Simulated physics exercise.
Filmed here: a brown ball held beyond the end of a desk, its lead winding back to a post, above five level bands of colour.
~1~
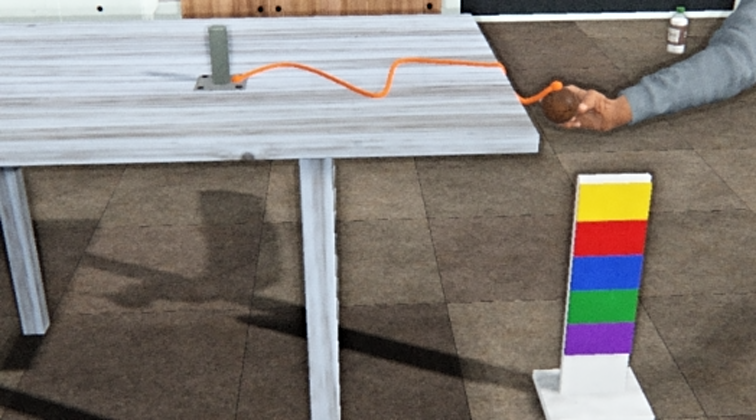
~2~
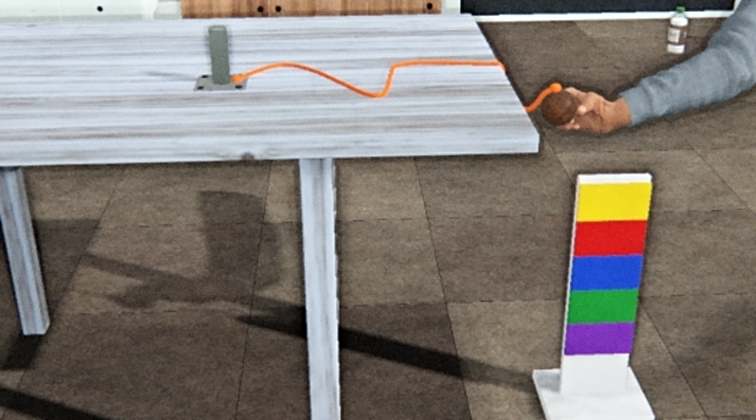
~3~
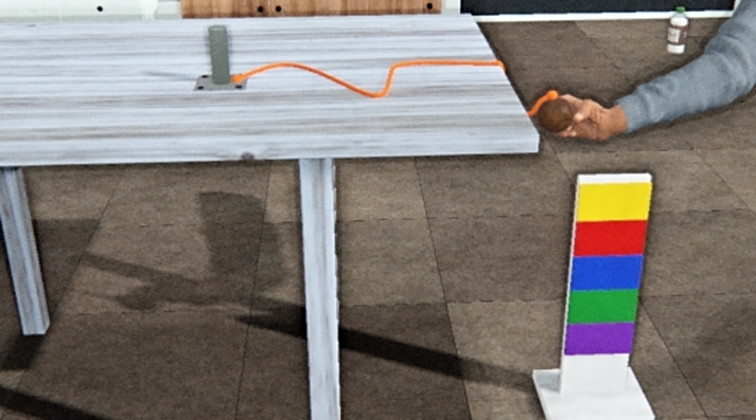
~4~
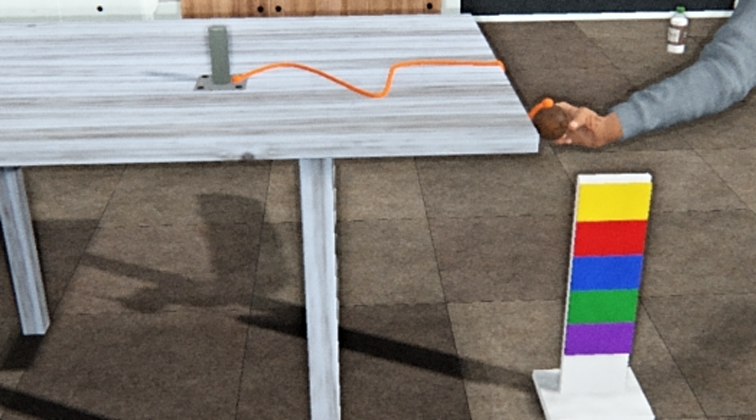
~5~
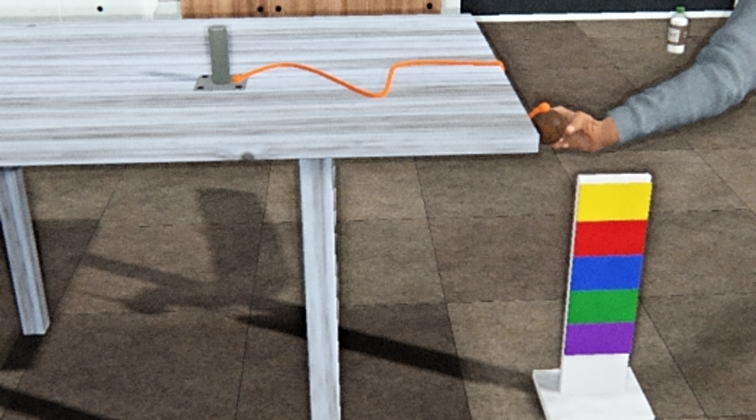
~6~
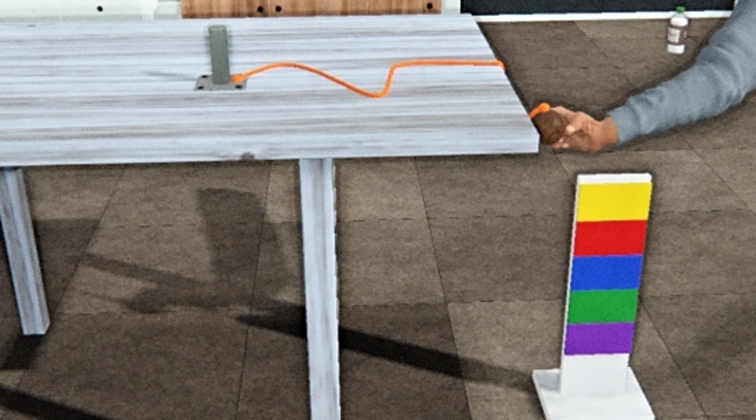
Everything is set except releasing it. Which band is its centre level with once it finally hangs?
Green.
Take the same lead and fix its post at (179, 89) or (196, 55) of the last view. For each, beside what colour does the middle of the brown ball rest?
Result 1: Blue. Result 2: Blue.
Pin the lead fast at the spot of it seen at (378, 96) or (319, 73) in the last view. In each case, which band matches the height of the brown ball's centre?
Results, in sequence: Red / blue.
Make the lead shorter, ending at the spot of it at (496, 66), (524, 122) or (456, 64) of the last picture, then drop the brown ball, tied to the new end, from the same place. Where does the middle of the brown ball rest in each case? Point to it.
I'd put it around (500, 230) for the first cut, (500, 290) for the second and (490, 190) for the third.
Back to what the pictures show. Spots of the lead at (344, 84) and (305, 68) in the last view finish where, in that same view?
To (402, 78) for the first and to (332, 79) for the second.
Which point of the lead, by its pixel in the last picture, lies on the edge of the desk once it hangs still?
Roughly (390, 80).
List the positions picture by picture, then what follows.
In the first frame, brown ball (559, 105); yellow (614, 203); red (610, 239); blue (607, 274); green (603, 308); purple (599, 340).
In the second frame, brown ball (558, 108); lead through (264, 69) (333, 79) (386, 91) (409, 64) (496, 66).
In the third frame, brown ball (555, 115).
In the fourth frame, brown ball (550, 122); lead through (264, 69) (333, 79) (386, 91) (410, 64) (497, 67).
In the fifth frame, brown ball (548, 127).
In the sixth frame, brown ball (547, 127); lead through (264, 69) (333, 79) (386, 91) (410, 64) (497, 67).
Soon after, ball near (488, 293); level with blue.
Then, ball near (505, 321); level with green.
At rest, ball near (493, 320); level with green. At green.
